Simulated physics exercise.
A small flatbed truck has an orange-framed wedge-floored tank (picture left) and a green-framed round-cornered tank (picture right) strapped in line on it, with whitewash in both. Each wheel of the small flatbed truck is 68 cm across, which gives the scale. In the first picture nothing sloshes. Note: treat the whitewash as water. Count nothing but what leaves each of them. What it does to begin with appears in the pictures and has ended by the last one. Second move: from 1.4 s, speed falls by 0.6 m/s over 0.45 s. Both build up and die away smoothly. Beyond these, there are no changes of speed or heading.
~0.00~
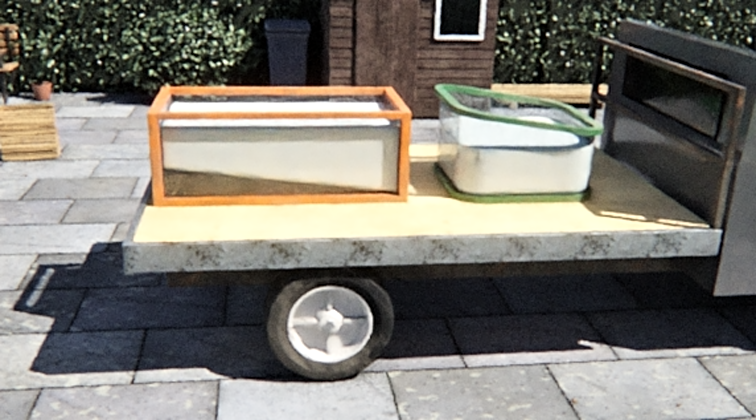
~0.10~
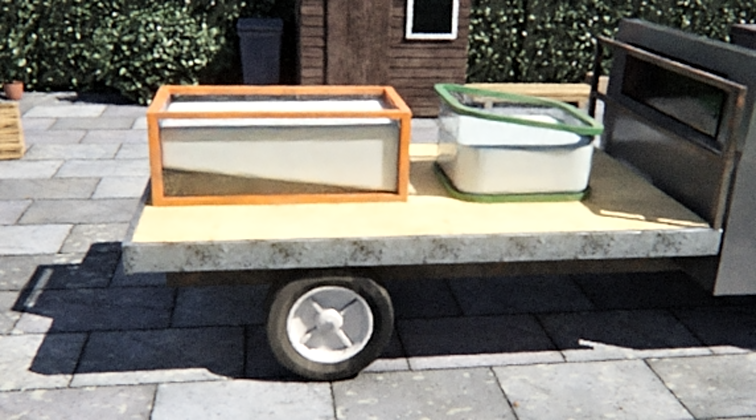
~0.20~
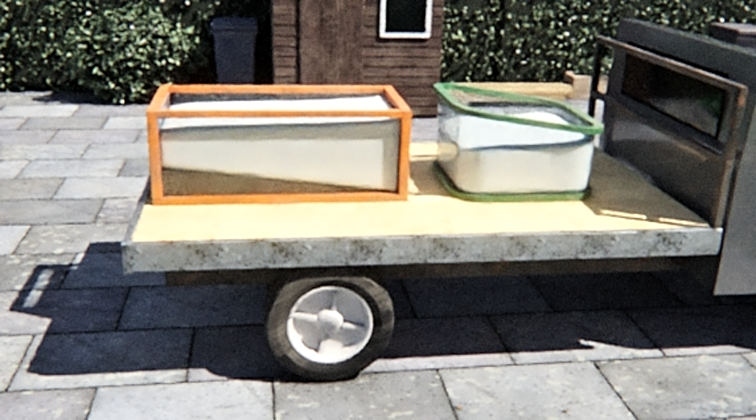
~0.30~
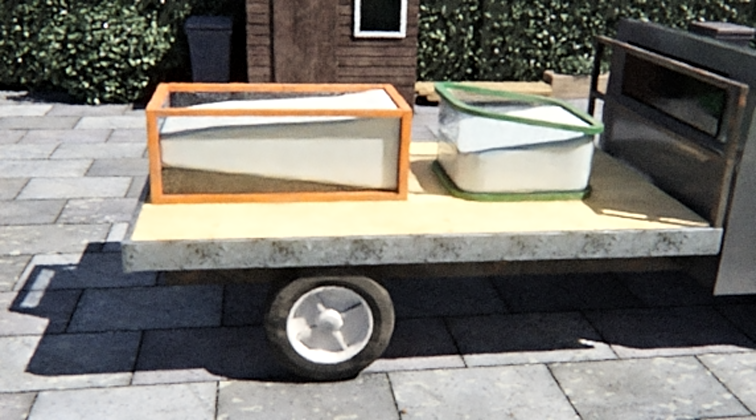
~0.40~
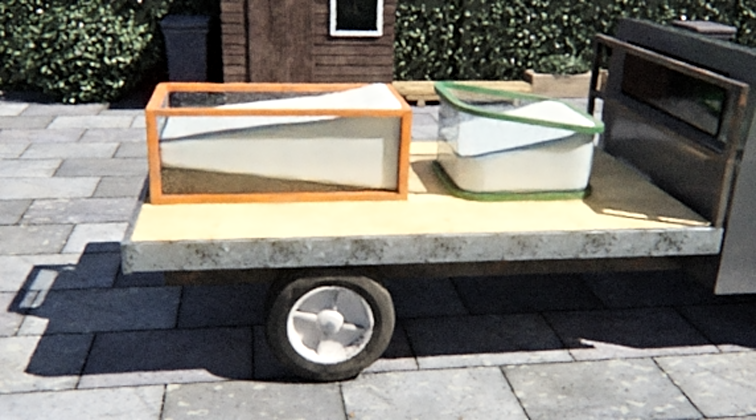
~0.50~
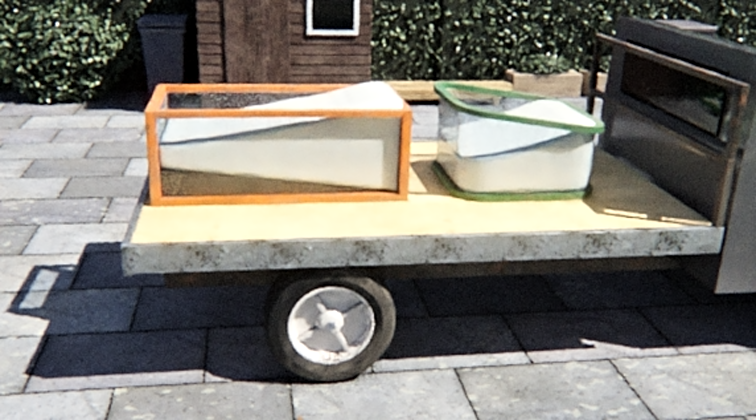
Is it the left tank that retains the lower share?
Yes, the one at the left is left with the smaller share of its contents.
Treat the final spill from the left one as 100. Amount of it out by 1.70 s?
Roughly 20 % of the total.
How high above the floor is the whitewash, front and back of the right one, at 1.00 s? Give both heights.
I'd say some 24 centimetres in front and some 40 centimetres behind.
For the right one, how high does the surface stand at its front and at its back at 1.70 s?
Measured: Front = 40 cm, back = 18 cm.
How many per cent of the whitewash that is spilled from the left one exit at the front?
40%.
By 1.00 s the left one has lost 1 per cent, over the front (front 39 cm, back 38 cm); the right one has lost nothing (front 23 cm, back 39 cm).
By 1.70 s the left one has lost 2 per cent, over the front and the back, a little elsewhere (front 38 cm, back 36 cm); the right one has lost nothing (front 40 cm, back 18 cm).
By 2.40 s the left one has lost 6 per cent, over the front, a little elsewhere (front 43 cm, back 27 cm); the right one has lost 3 per cent, over the front (front 21 cm, back 42 cm).
By 4.84 s the left one has lost 12 per cent, over the front and the back, a little elsewhere; the right one has lost 5 per cent, over the front.
